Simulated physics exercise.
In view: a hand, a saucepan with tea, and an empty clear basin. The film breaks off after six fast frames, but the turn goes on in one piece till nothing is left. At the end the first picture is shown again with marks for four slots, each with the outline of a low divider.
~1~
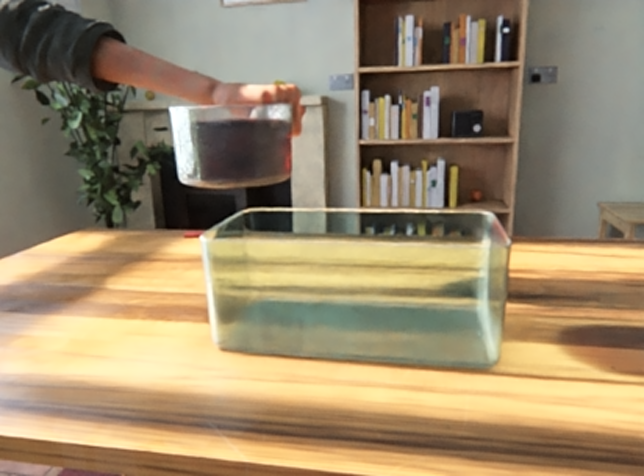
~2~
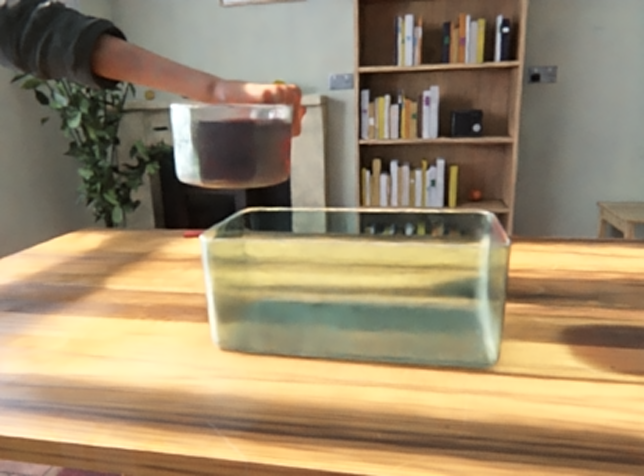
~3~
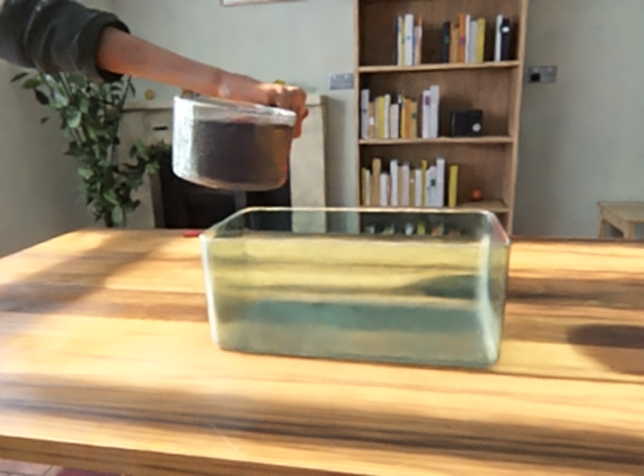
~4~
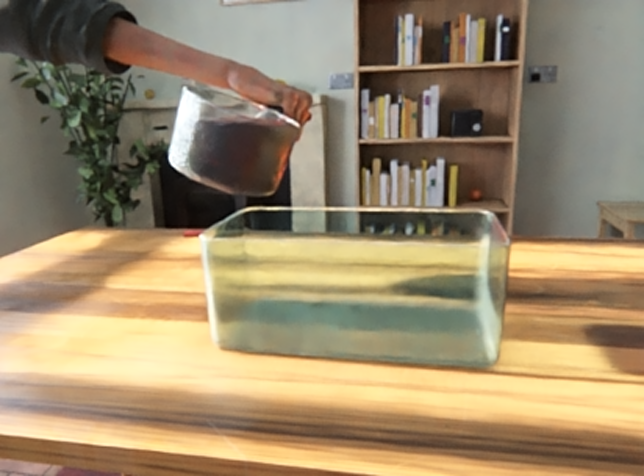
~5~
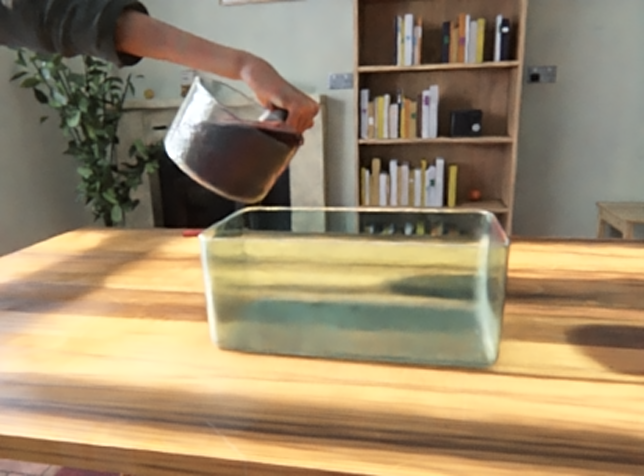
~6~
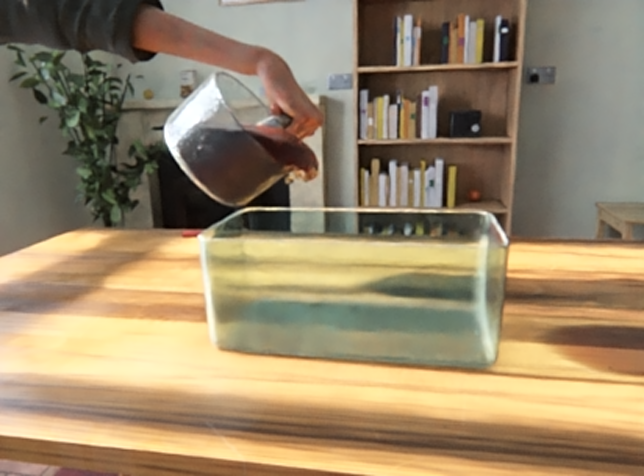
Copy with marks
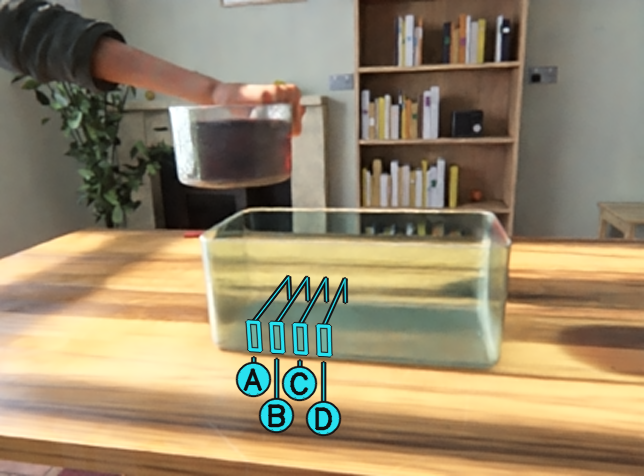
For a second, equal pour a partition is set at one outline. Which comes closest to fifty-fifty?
D beats the others.
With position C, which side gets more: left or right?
The right one.
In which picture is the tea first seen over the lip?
In picture 5.
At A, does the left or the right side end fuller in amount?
The right side.
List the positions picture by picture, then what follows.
The first picture shows upright, lip at (287, 104); basin from (215, 346) to (500, 364); nothing has left yet.
The second picture shows tipped about 3°, lip at (288, 106); nothing has left yet.
The third picture shows tipped about 10°, lip at (292, 114); nothing has left yet.
The fourth picture shows tipped about 22°, lip at (296, 127); nothing has left yet.
The fifth picture shows tipped about 37°, lip at (297, 145); tea is over the lip, down to (297, 145).
The sixth picture shows tipped about 53°, lip at (293, 165); tea is over the lip, down to (306, 179).
On the marked copy, A at (253, 357); B at (276, 359); C at (299, 361); D at (323, 362).
Choosing A, about 11 % ends left of the wall and 88 % right of it.
Choosing B, about 10 % ends left of the wall and 89 % right of it.
Choosing C, about 26 % ends left of the wall and 73 % right of it.
Choosing D, about 47 % ends left of the wall and 51 % right of it.
